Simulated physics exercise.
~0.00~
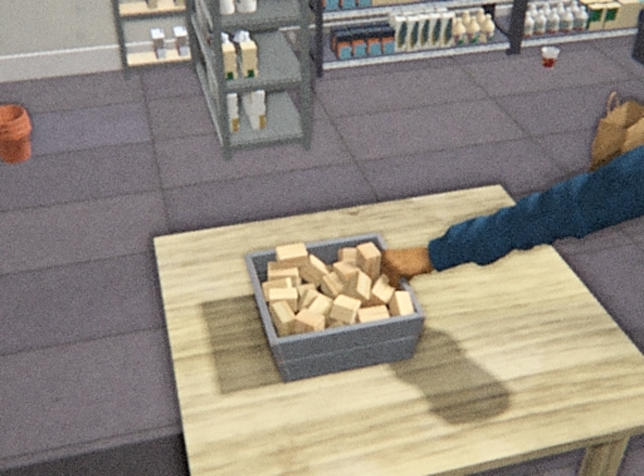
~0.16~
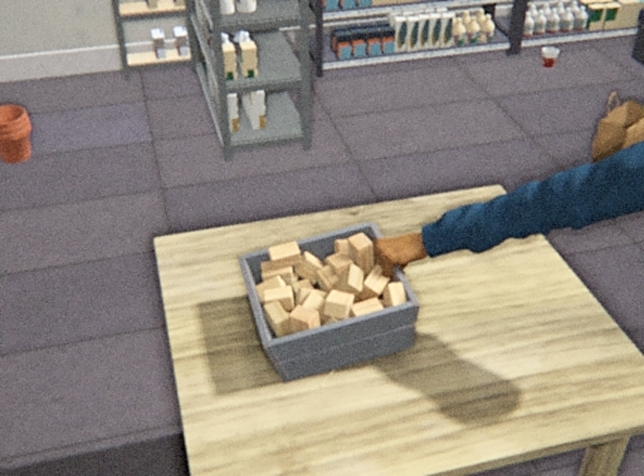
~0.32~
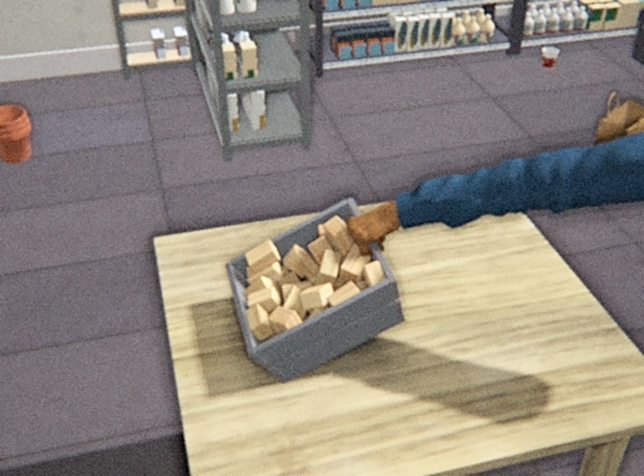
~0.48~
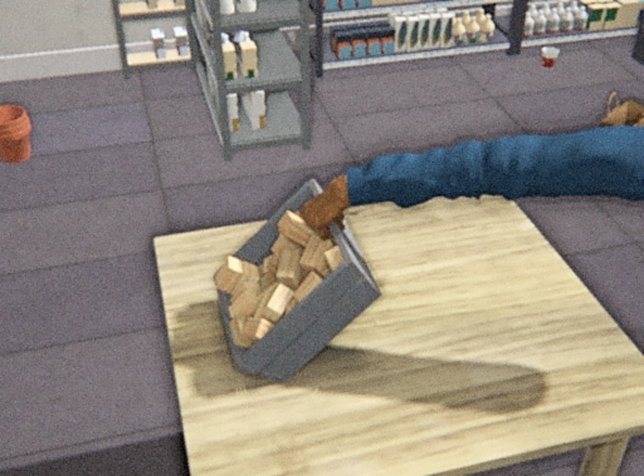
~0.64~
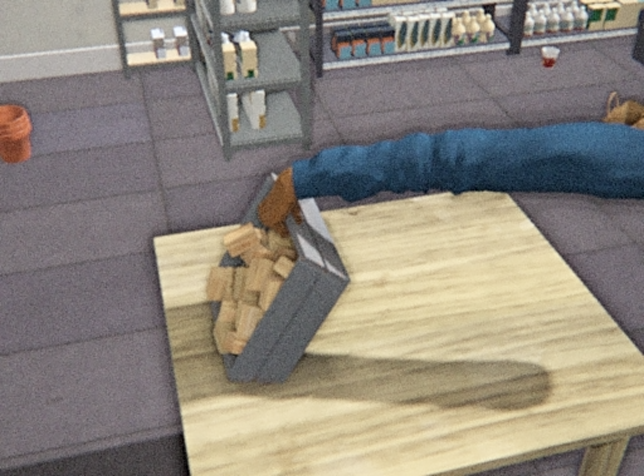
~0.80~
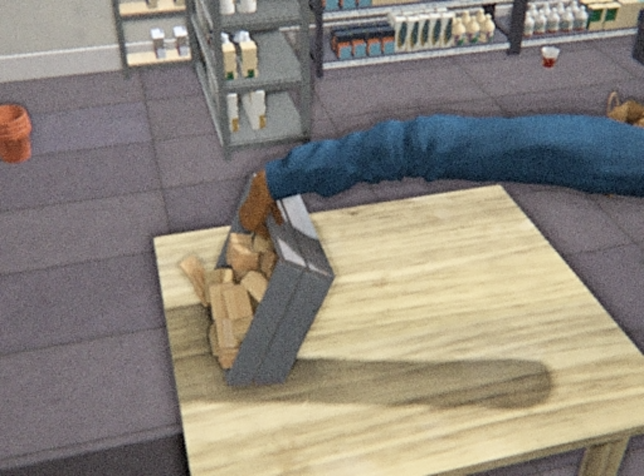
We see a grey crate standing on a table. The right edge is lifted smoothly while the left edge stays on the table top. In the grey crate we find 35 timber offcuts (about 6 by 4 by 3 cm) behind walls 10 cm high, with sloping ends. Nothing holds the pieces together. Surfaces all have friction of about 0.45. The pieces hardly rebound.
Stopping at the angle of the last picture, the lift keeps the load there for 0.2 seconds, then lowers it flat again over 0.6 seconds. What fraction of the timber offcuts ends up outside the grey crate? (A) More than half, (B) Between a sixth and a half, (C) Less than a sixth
Answer: B.
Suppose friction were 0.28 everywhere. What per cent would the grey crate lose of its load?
Grey crate 10 per cent.
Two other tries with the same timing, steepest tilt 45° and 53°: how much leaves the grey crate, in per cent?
Close to 0 and 0 %, in that order.
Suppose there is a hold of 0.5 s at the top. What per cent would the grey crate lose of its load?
Grey crate: 30%.
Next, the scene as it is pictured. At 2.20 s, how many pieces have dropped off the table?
Estimated number of pieces: About 3.
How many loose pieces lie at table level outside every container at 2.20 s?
My count comes to close to 6.
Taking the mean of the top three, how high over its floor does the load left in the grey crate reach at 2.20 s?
Roughly 10 cm high.
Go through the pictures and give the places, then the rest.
In the first picture (each is followed by its nearest rim corner in this view), grey crate, (277, 341); 0° from level; none out.
The second picture shows grey crate, (270, 343); 7° from level.
The third picture shows grey crate, (254, 350); 24° from level.
The fourth picture shows grey crate, (239, 362); 43° from level.
The fifth picture shows grey crate, (230, 374); 60° from level.
The sixth picture shows grey crate, (228, 379); 67° from level; 3 out, the lowest offcut at (197, 274).
After 1.02 s, tilt 67°; grey crate 29 in, 6 out.
After 1.30 s, tilt 34°; grey crate 26 in, 9 out.
After 1.70 s, tilt 0°; grey crate 26 in, 9 out.
Final count (at 2.20 s), grey crate 26 in, 9 out. Asked share, 9 of 35, 26 per cent.
